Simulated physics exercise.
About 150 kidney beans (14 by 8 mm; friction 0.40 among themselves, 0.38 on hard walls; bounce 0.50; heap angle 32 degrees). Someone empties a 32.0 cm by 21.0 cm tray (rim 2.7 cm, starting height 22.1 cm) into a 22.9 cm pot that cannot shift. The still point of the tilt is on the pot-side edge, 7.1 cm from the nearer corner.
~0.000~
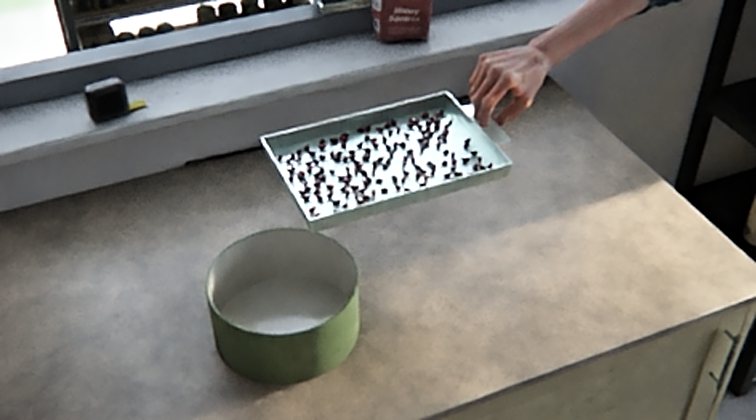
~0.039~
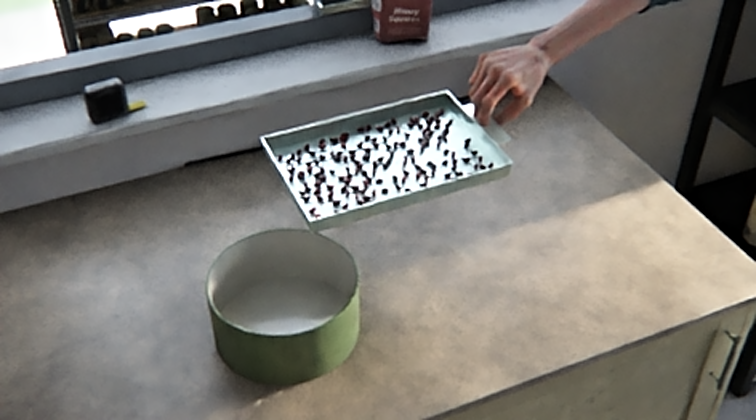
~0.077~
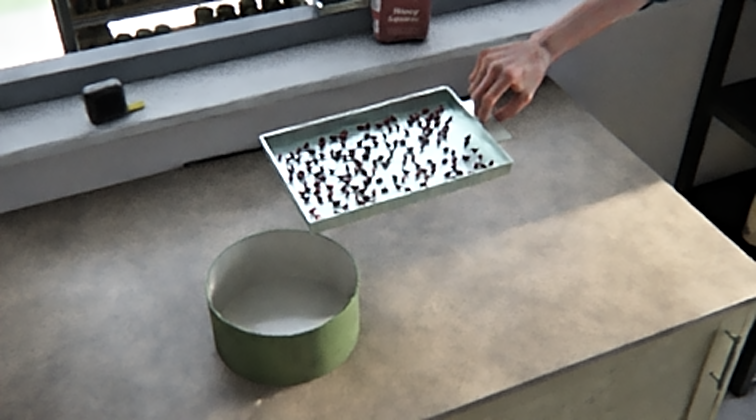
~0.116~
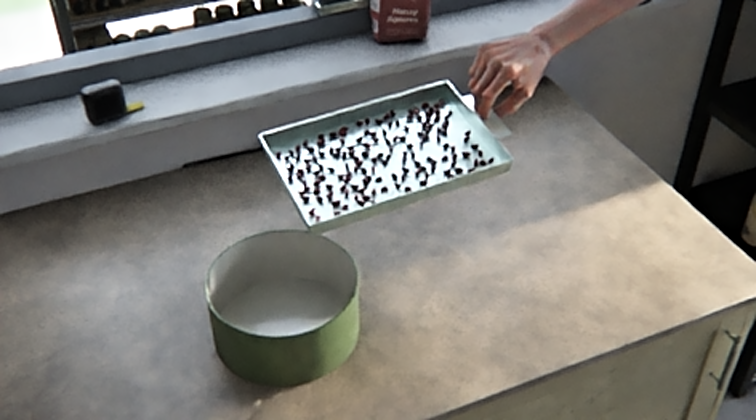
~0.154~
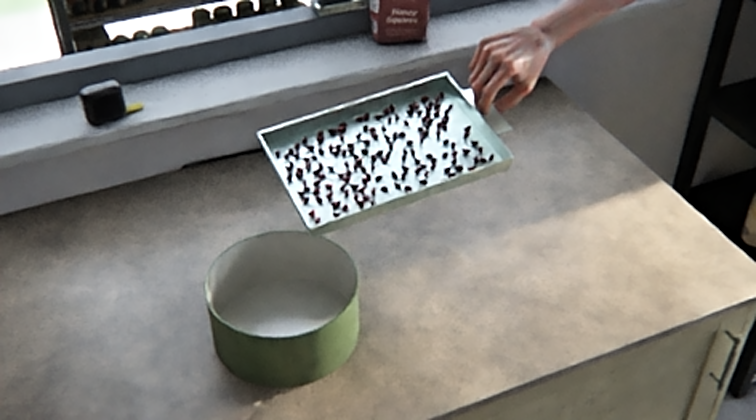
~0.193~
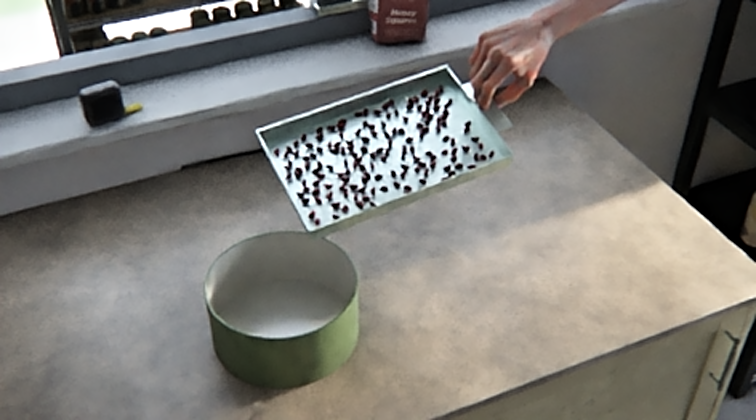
A shallow pale tray scattered with dark beans starts out level above a counter, held at its right end by a hand, behind a round green pot. The hand then gradually tilts it, the far edge rising while the near edge stays almost in place, and the beans barely shift.
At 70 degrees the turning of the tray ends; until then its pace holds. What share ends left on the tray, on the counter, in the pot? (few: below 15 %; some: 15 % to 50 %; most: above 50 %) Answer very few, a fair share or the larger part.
Left on the tray: The larger part; on the counter: Very few; in the pot: A fair share.
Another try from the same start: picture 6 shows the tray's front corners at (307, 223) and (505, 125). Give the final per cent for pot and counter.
Pot 30, counter 10.
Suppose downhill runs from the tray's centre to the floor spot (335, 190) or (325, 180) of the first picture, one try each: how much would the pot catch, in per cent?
About 35 and 5 per cent.
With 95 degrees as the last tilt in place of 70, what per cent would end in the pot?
In that case some 95 per cent.
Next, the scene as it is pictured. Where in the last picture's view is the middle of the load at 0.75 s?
Near (350, 214).
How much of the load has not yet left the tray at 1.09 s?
Some 80 per cent of the load.
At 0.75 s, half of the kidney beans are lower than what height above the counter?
About 22 cm.
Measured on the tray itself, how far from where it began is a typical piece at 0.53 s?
Some 5 cm.
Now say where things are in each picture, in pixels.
In the first frame, tray tilt 0 degrees, front corners at (311, 218) and (510, 162); middle of the pieces at (380, 159); pot at (282, 278).
In the second frame, tray tilt 1 degrees, front corners at (312, 219) and (510, 162); middle of the pieces at (380, 159).
In the third frame, tray tilt 2 degrees, front corners at (311, 220) and (510, 160); middle of the pieces at (380, 158).
In the fourth frame, tray tilt 5 degrees, front corners at (311, 223) and (510, 158), lowest corner left front; middle of the pieces at (380, 155).
In the fifth frame, tray tilt 8 degrees, front corners at (311, 226) and (511, 156), lowest corner left front; middle of the pieces at (379, 153).
In the sixth frame, tray tilt 11 degrees, front corners at (310, 229) and (511, 154), lowest corner left front; middle of the pieces at (379, 150); pot at (281, 281). Its pace works out near 85 degrees a second.
Then, at 0.53 s, tilt 40 degrees; the tray holds 100 %, the pot 0 %.
After 0.75 s, tilt 59 degrees; the tray holds 100 %, the pot 0 %.
After 1.09 s, tilt 70 degrees; the tray holds 80 %, the pot 15 %.
In the end, at 2.4 s, tray 60 %, counter 5 %, pot 35 %.
